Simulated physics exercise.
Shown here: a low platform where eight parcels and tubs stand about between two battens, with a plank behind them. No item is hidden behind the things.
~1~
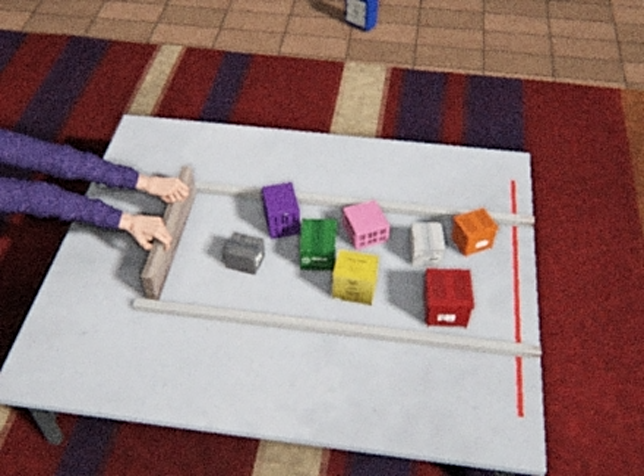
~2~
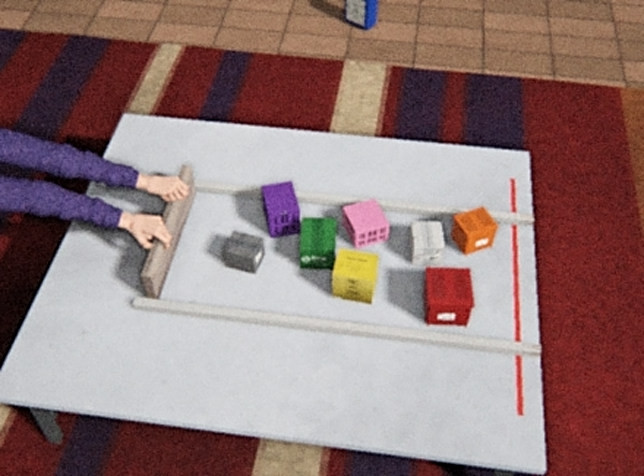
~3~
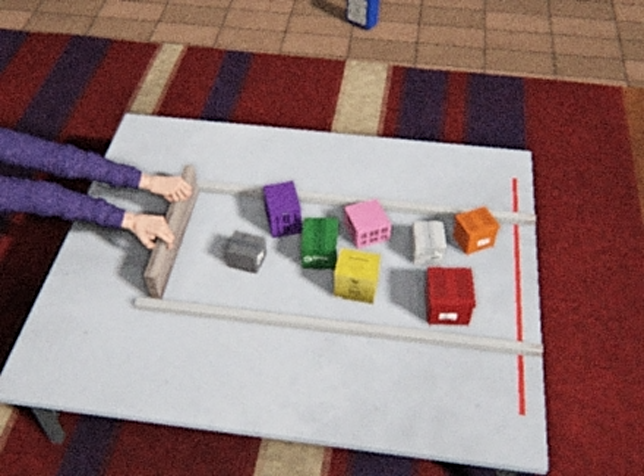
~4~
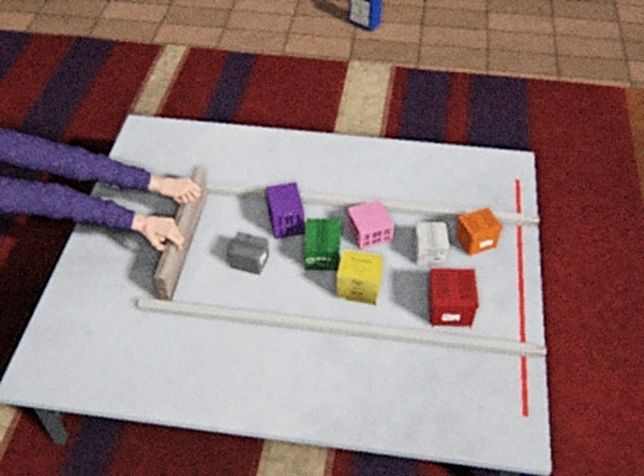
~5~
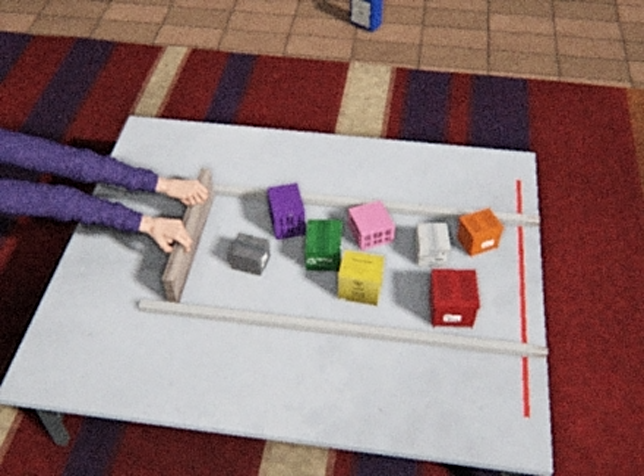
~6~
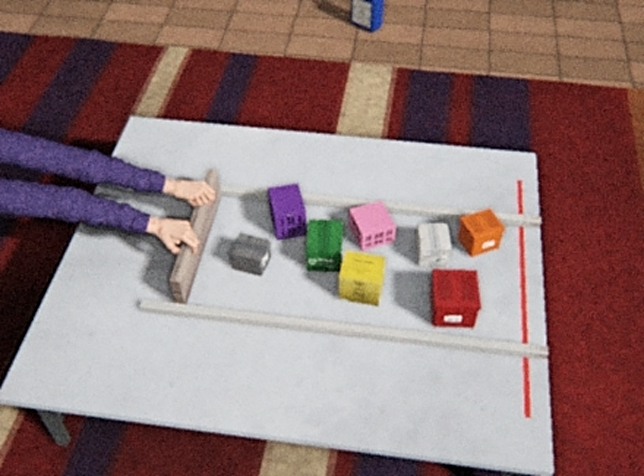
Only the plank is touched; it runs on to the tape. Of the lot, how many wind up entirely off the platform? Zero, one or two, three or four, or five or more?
Five or above go over.
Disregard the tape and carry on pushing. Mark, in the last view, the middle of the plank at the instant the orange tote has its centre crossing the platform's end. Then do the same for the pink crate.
Roughly (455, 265); roughly (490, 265).
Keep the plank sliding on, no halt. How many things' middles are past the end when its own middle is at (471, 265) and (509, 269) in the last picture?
Counted: 2, then 5.
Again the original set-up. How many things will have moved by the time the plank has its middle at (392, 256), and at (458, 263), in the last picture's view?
One spot: 7. Other spot: 8.
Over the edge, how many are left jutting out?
As for overhanging, the count is 3.
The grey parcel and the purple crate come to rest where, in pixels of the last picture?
Near (544, 284) and (542, 240).
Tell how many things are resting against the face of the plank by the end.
It's 3 of them.
Soon after, none off yet; orange tote at rest near (480, 234); red tote at rest near (454, 299); white box at rest near (433, 245).
After that, none off yet; orange tote displaced about its own width near (509, 230); red tote displaced a little near (468, 303); white box displaced well along near (498, 259).
In the end, the number that fall off is five or more; gone, green parcel, pink crate, white box, red tote and orange tote.
